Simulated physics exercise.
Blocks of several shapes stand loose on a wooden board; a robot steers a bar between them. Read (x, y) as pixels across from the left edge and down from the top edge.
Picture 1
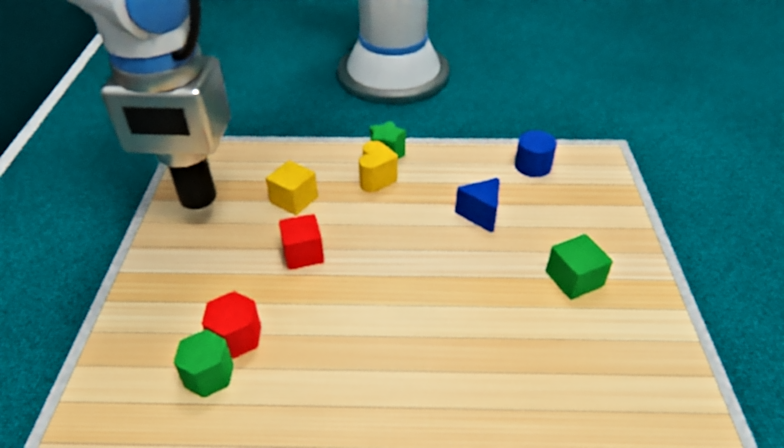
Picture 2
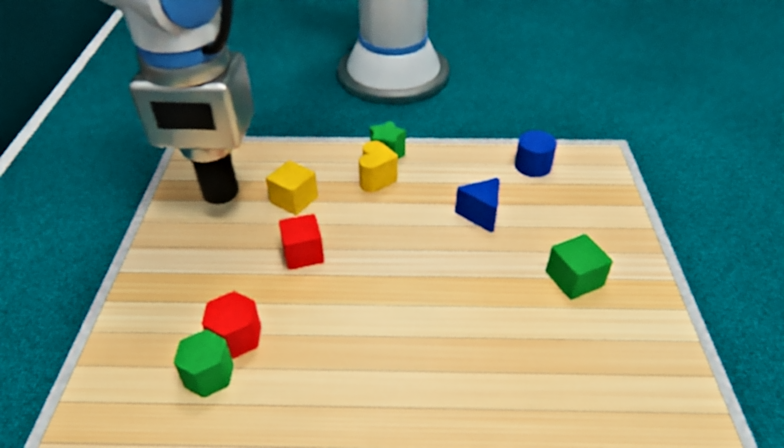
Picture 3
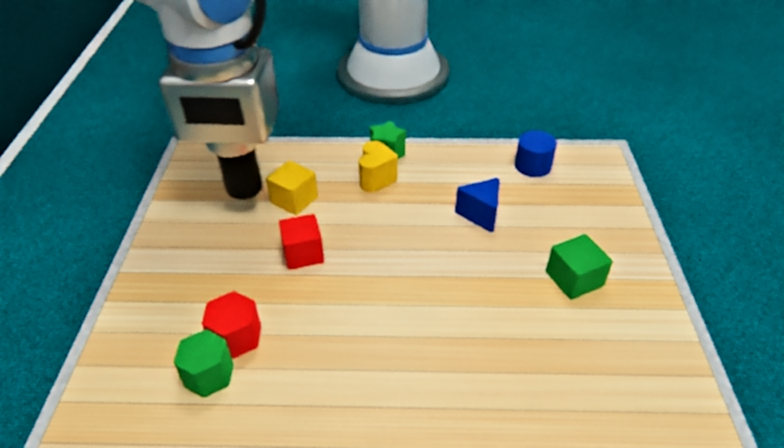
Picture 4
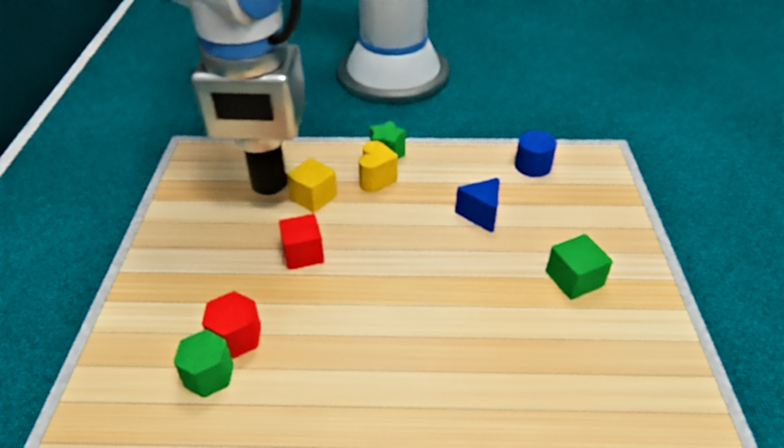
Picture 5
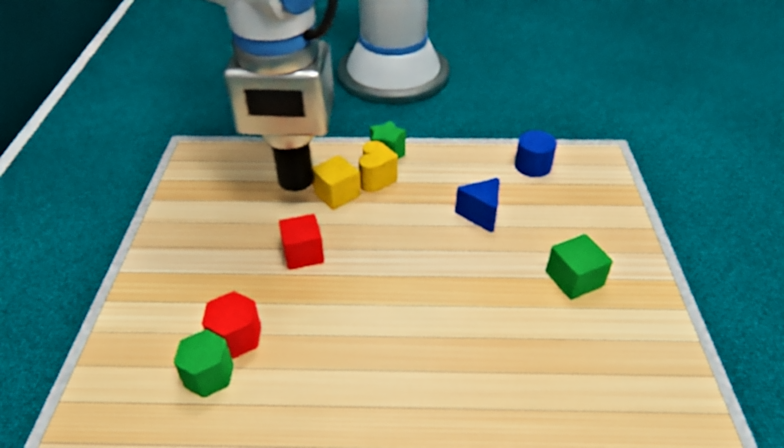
A robot bar moves right and pushes the yellow square block toward the yellow heart-shaped block.
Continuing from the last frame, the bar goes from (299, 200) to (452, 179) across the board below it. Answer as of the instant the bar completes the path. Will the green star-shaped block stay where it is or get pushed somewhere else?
That one stays where it is.
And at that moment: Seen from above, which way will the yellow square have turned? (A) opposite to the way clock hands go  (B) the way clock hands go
(B)
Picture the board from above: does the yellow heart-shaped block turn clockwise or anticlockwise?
Against the clock.
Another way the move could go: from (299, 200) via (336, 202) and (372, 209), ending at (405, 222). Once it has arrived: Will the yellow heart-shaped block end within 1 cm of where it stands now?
Answer: No.
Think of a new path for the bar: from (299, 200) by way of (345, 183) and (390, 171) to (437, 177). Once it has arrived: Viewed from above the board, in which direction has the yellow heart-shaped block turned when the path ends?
From overhead, anticlockwise.
What follows on the original path. One third of the way, bar at (352, 174); yellow square at (387, 167), turned 35° clockwise; yellow heart-shaped block at (406, 149), turned 70° anticlockwise.
Two thirds of the way, bar at (403, 167); yellow square at (438, 166), turned 50° clockwise; yellow heart-shaped block at (425, 143), turned 95° anticlockwise.
At the end, bar at (454, 160); yellow square at (483, 171), turned 110° clockwise; yellow heart-shaped block at (434, 137), turned 120° anticlockwise; green star-shaped block still; blue triangle at (489, 194).
